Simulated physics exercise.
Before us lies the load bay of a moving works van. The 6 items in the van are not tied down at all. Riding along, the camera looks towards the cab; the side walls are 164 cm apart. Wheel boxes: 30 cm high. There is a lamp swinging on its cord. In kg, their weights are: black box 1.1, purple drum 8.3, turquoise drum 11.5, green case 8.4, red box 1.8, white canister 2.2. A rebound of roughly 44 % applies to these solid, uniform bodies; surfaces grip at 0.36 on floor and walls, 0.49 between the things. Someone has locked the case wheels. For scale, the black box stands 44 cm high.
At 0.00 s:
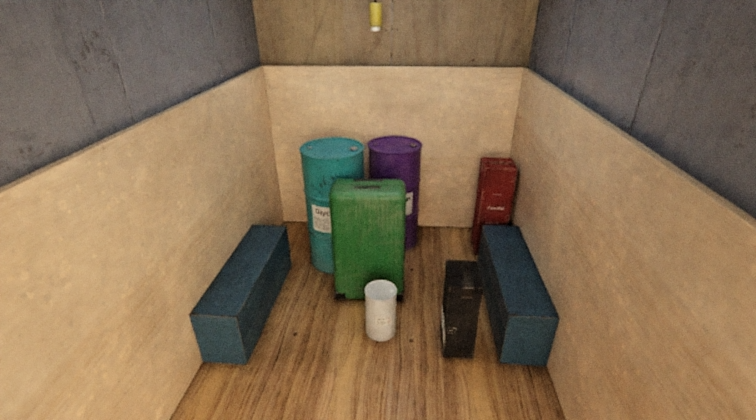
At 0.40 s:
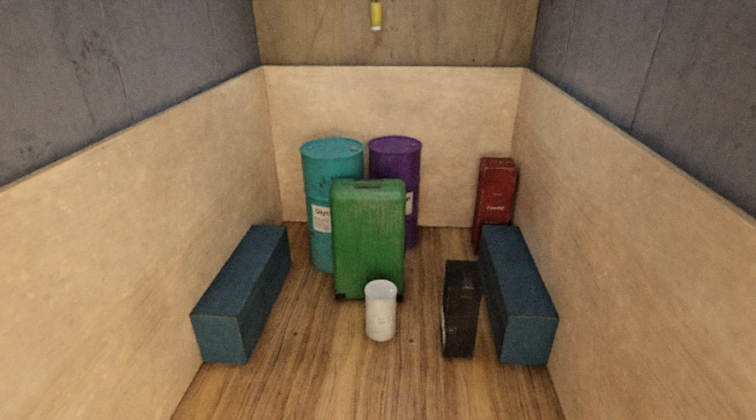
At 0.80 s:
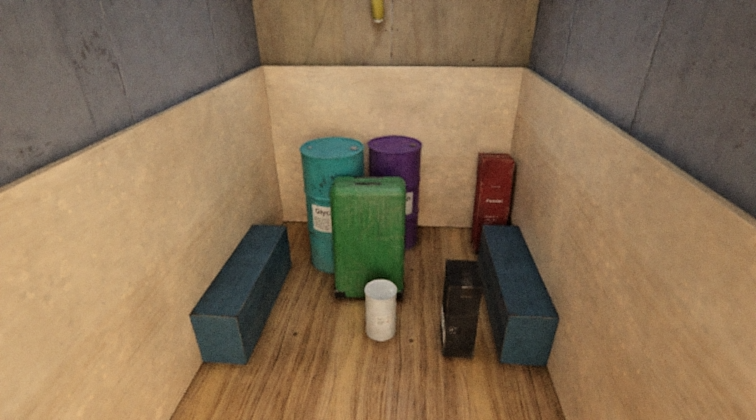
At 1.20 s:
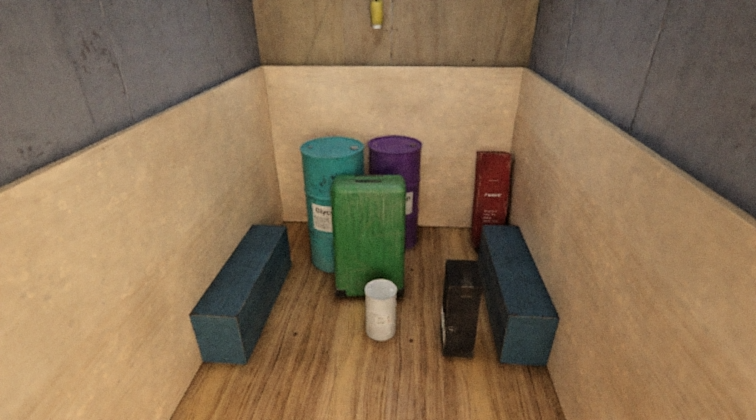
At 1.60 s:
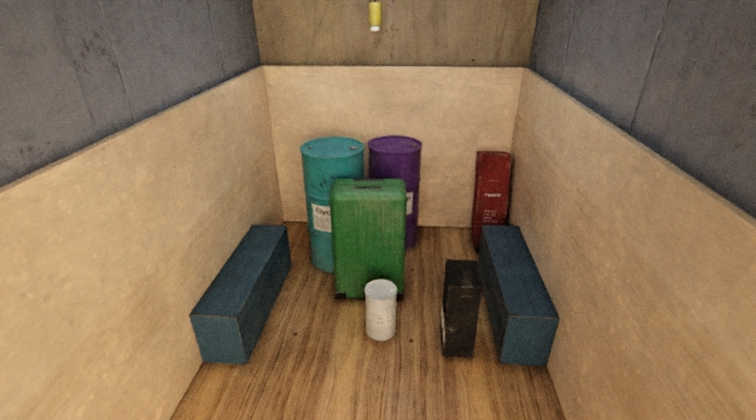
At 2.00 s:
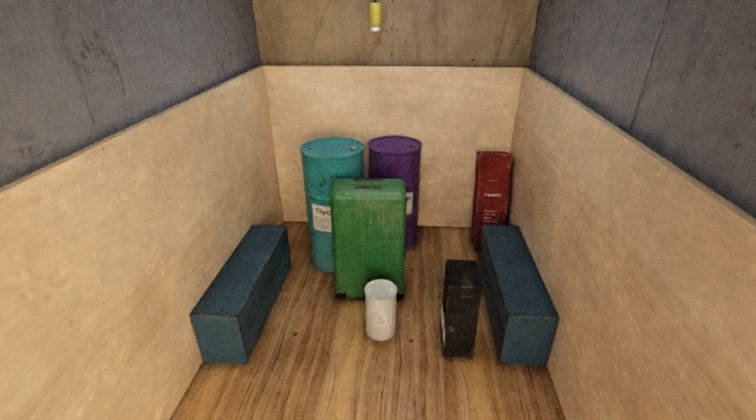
Green case among drums and boxes in a van load bay, rocking slightly as the red box at right tilts back.
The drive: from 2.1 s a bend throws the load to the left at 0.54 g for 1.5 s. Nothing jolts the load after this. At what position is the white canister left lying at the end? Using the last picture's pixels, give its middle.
The white canister is left lying near (279, 303).
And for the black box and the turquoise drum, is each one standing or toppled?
Well, the black box tumbles down, and the turquoise drum holds steady.
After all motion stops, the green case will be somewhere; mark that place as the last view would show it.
About (311, 243).
By 2.70 s, push 0.54 g left; white canister 14 cm from its spot near (354, 308); black box tilted 37°; red box tilted 32°.
By 3.00 s, push 0.54 g left; white canister 50 cm from its spot near (286, 304); black box on its side; red box tilted 62°.
When it is over (4.1 s), lying over in the van, black box and red box; not toppled but over 15 cm from the start, purple drum, turquoise drum, green case and white canister. End places, in pixels of the last picture, white canister near (279, 303).
